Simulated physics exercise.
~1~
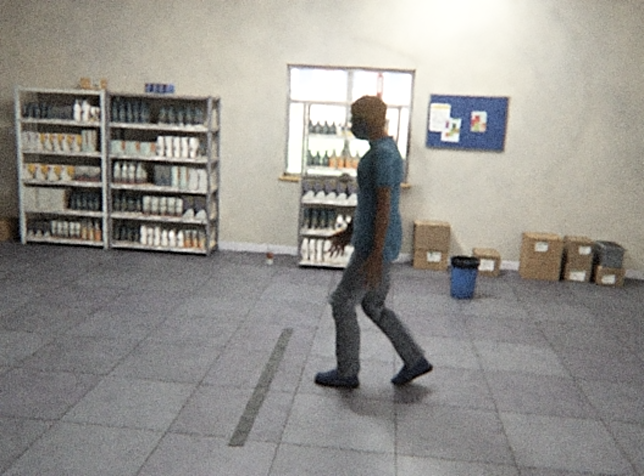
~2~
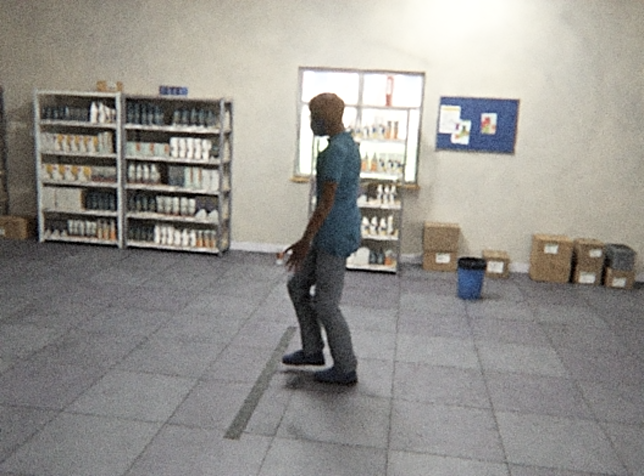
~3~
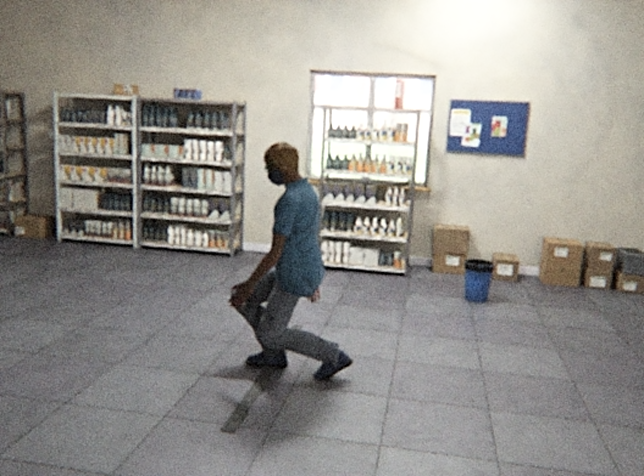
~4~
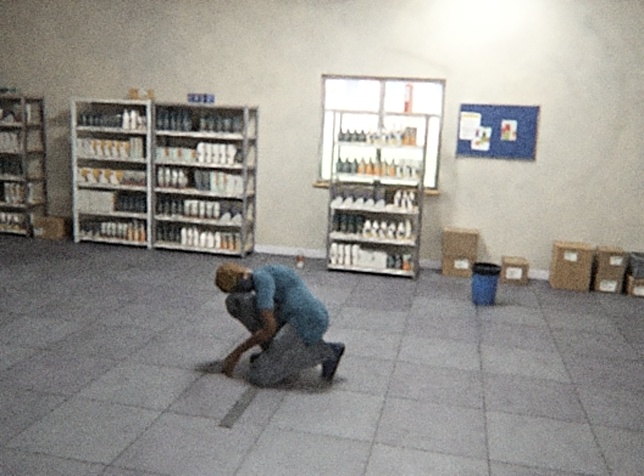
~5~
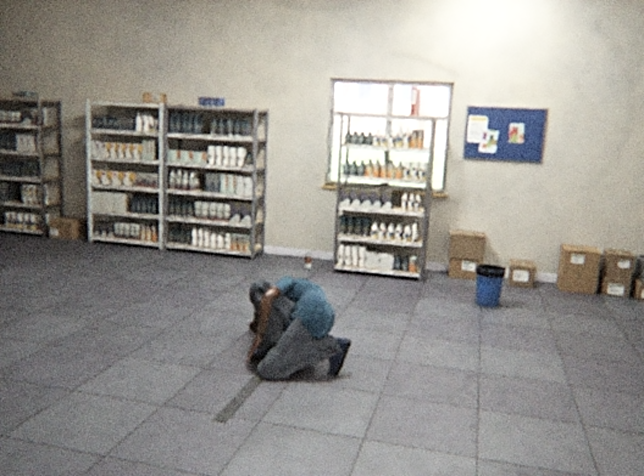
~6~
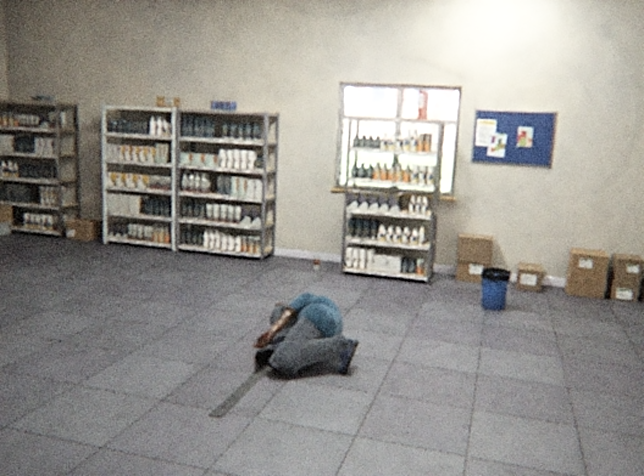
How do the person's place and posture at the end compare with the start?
At the start the person is upright and walking, a little right of the middle of the view. By the end they are crumpled on the floor, lower in the view and further to the left, close to the dark strip.
